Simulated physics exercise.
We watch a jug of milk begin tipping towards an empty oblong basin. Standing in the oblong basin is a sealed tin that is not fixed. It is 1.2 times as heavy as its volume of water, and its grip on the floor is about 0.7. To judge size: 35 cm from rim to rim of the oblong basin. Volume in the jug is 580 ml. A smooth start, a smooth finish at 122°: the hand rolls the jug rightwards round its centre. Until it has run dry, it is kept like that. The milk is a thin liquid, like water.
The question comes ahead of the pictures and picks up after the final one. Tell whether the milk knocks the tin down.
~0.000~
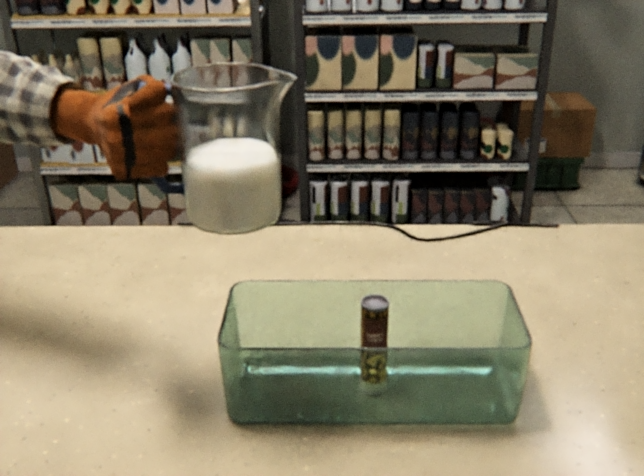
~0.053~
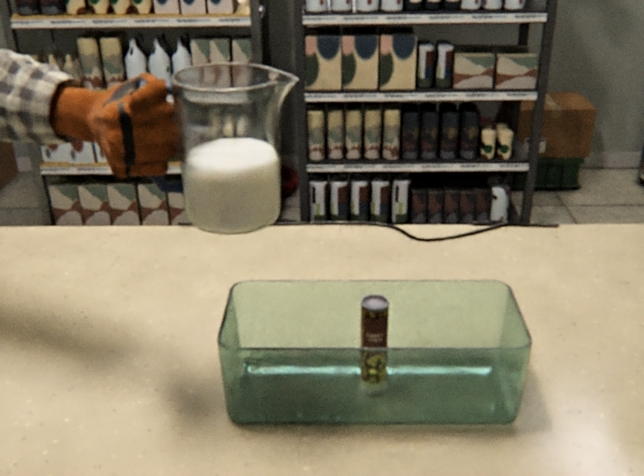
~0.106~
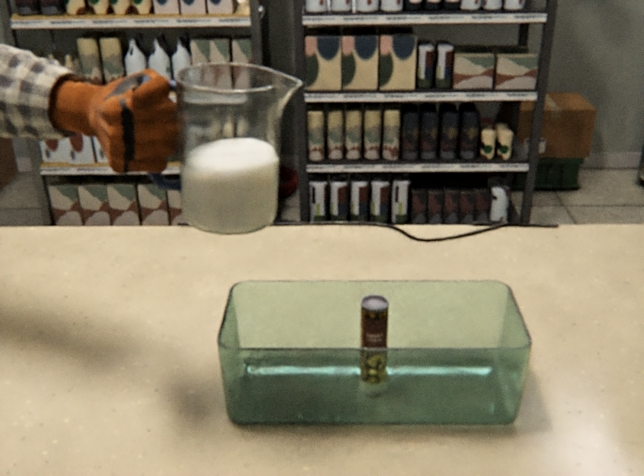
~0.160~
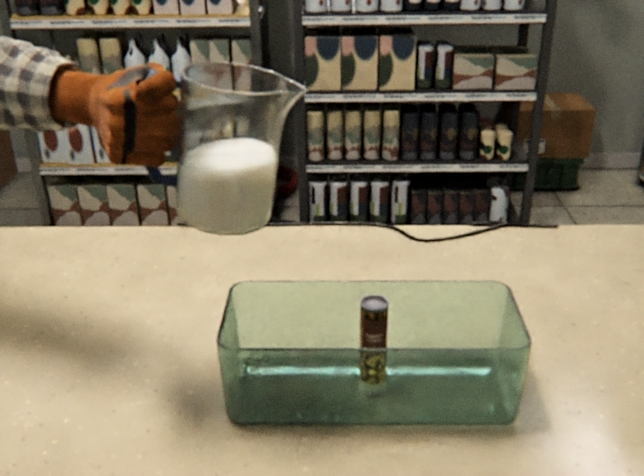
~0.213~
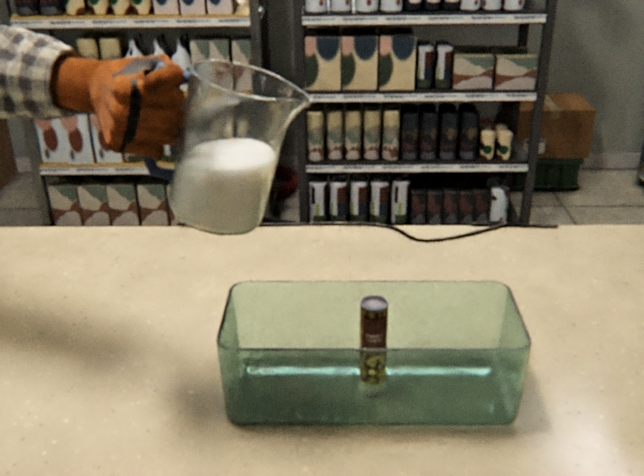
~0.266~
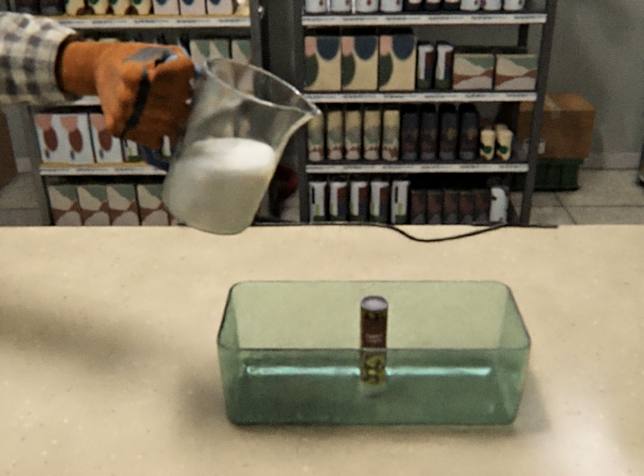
It tips.
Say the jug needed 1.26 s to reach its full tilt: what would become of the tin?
Then the tin tumbles.
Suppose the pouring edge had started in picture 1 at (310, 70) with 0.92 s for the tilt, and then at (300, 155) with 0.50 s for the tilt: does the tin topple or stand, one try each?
The tin overturns the first time and stays vertical the second time.
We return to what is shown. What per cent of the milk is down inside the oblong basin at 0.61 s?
I'd estimate some 0 percent of the liquid.
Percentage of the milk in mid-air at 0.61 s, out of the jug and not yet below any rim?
Near 9 per cent at that time.
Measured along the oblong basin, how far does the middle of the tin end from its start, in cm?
10.5 cm.
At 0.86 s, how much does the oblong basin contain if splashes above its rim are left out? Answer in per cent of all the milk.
50 %, more or less.
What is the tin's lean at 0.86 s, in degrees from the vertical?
The tilt comes to near 5°.
After 0.61 s the tilt is 92° and 91 per cent is still to pour; the tin stands where it began.
After 0.86 s the tilt is 121° and 19 per cent is still to pour; the tin leans 6°.
After 1.12 s the tilt is 122° and 0 per cent is still to pour; the tin lies on its side.
After 1.41 s the tilt is 122° and 0 per cent is still to pour; the tin lies on its side.
In the end the tin lies on its side.
